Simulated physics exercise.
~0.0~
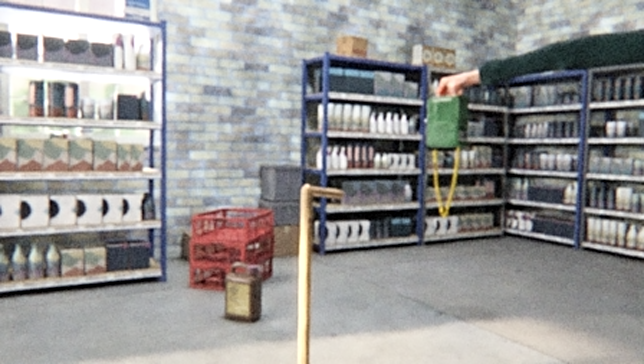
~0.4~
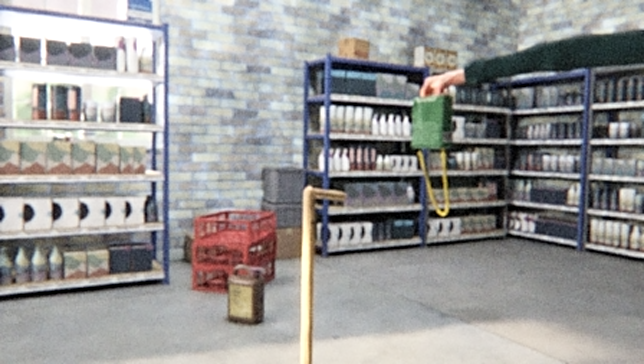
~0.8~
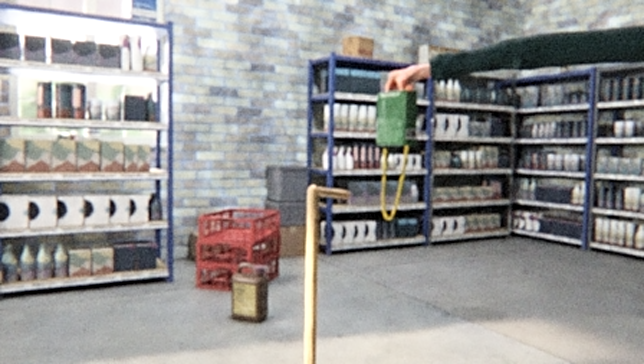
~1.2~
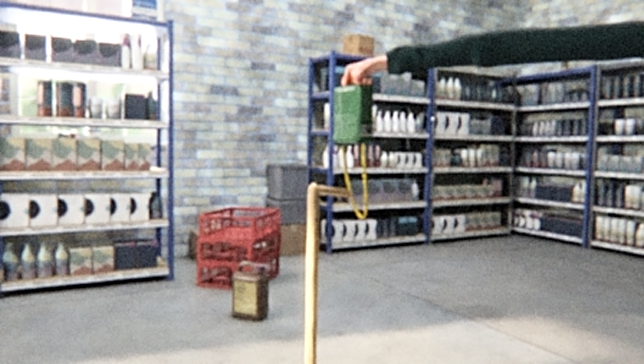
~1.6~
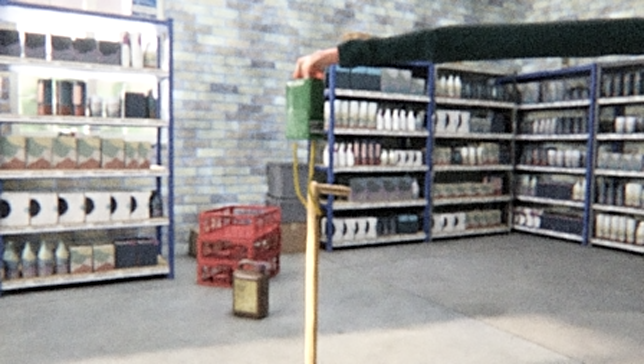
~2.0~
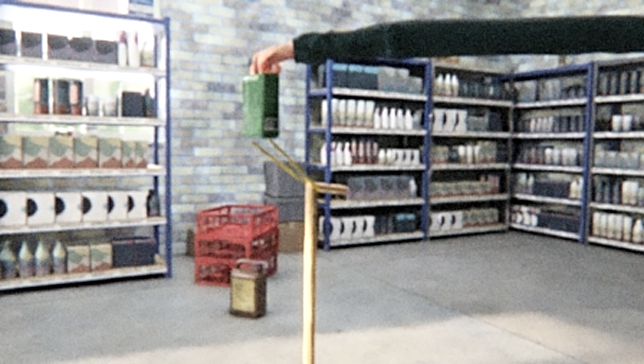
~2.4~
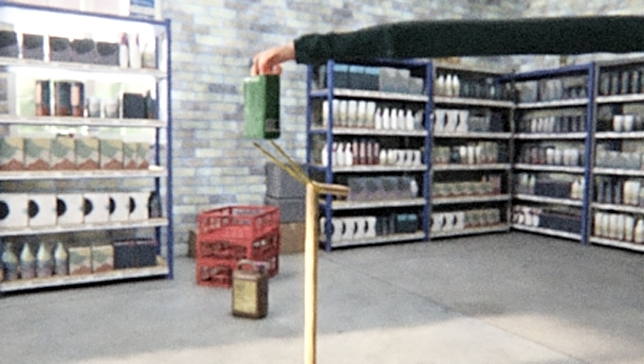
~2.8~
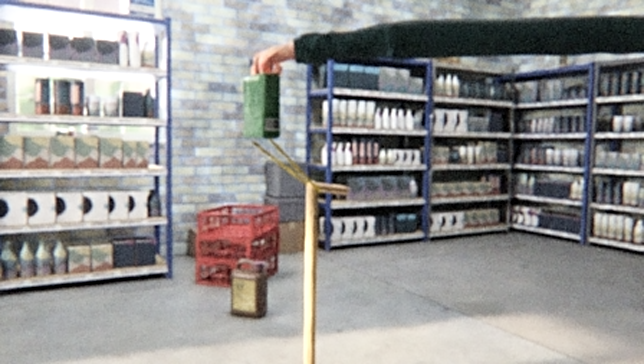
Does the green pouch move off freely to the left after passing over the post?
No, its yellow loop snags on the hooked post and pulls tight, so the pouch is held back and stays just left of the post in the stopped hand.
At the start, an arm in a dark green sleeve reaches in from the right, holding up a green pouch with a yellow loop hanging below it. A thin post with a short sideways hook stands in the foreground of a room lined with stocked shelves, with red crates and a small can on the floor. The hand carries the upright pouch left, towards the post and then over it. As the pouch passes the post, its loop catches and is drawn up tight. The hand stops, holding the pouch just left of the post, with the loop still taut round it.
